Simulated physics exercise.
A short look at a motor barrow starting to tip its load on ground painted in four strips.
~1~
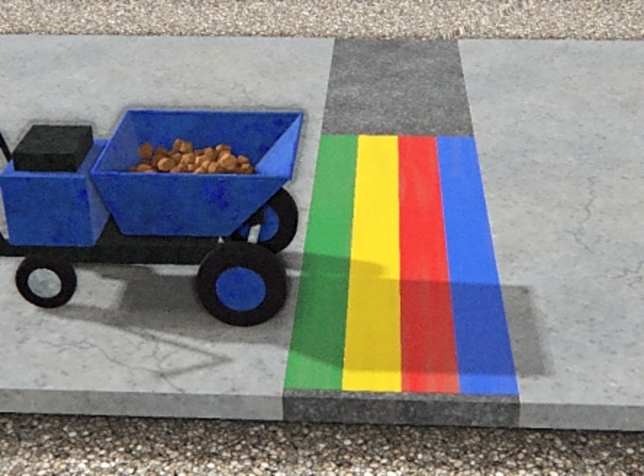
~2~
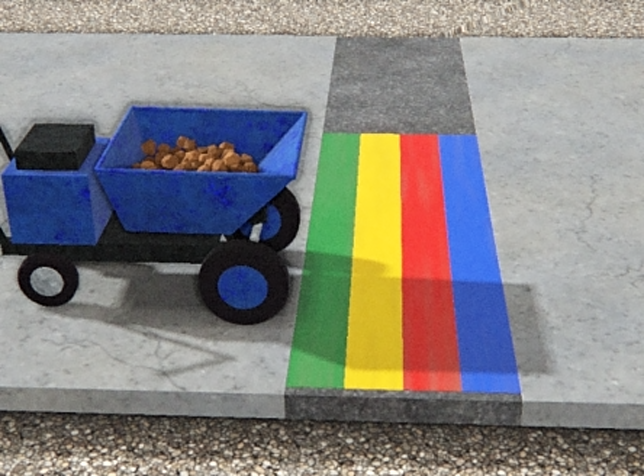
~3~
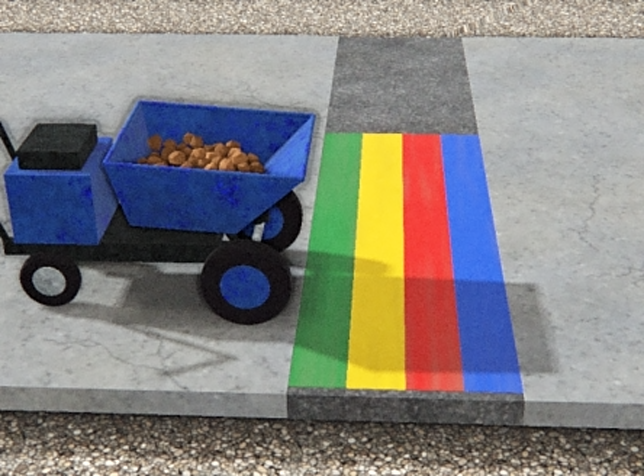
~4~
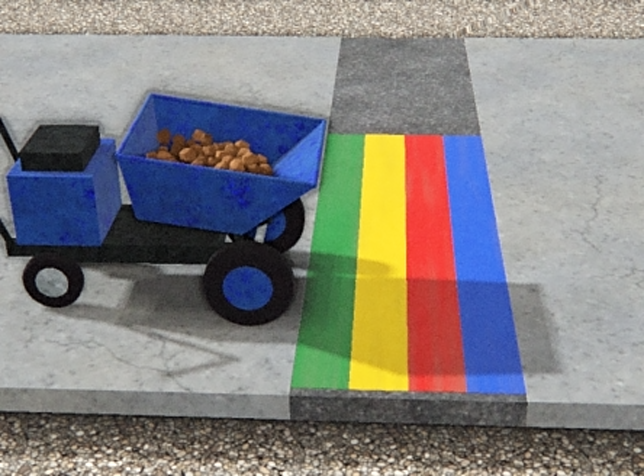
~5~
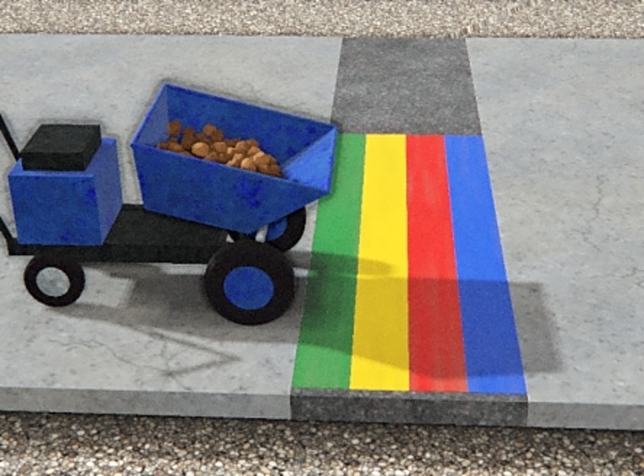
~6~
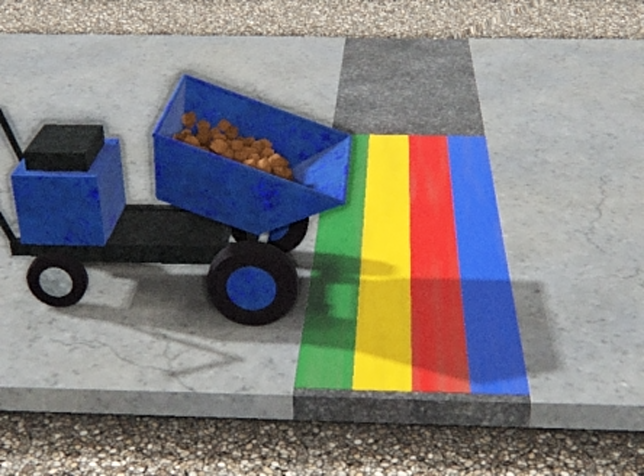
The footage shows a blue motor barrow loaded with brown clods beside green, yellow, red and blue strips painted on the ground, as its skip gradually tilts from level to clearly tipped, the lip moving right and slightly down.
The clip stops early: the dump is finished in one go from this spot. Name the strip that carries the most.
Most lies over the red band.
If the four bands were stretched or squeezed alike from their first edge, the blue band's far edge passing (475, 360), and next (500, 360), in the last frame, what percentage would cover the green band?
About 0 and 0 per cent.
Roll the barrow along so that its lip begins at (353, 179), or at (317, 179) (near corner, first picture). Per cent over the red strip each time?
Near 10 % and 40 %.
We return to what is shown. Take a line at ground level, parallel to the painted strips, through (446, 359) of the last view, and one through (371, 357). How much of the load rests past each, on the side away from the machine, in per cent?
About 30 and 70 per cent.
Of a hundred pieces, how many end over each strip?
Green strip near 0; yellow strip near 15; red strip near 35; blue strip near 15.
Just after the last frame, skip tipped steeply; every one in the skip.
A moment on, skip tipped right over; the larger part in the skip; about a tenth over the yellow strip; about a tenth over the red strip.
Further on, skip tipped right over; roughly a quarter in the skip; about a tenth over the yellow strip; roughly a third over the red strip; about a tenth over the blue strip; about a tenth off the paint.
When it is over, skip tipped right over; roughly a quarter in the skip; not one over the green strip; about a tenth over the yellow strip; roughly a third over the red strip; roughly a quarter over the blue strip; about a tenth off the paint.
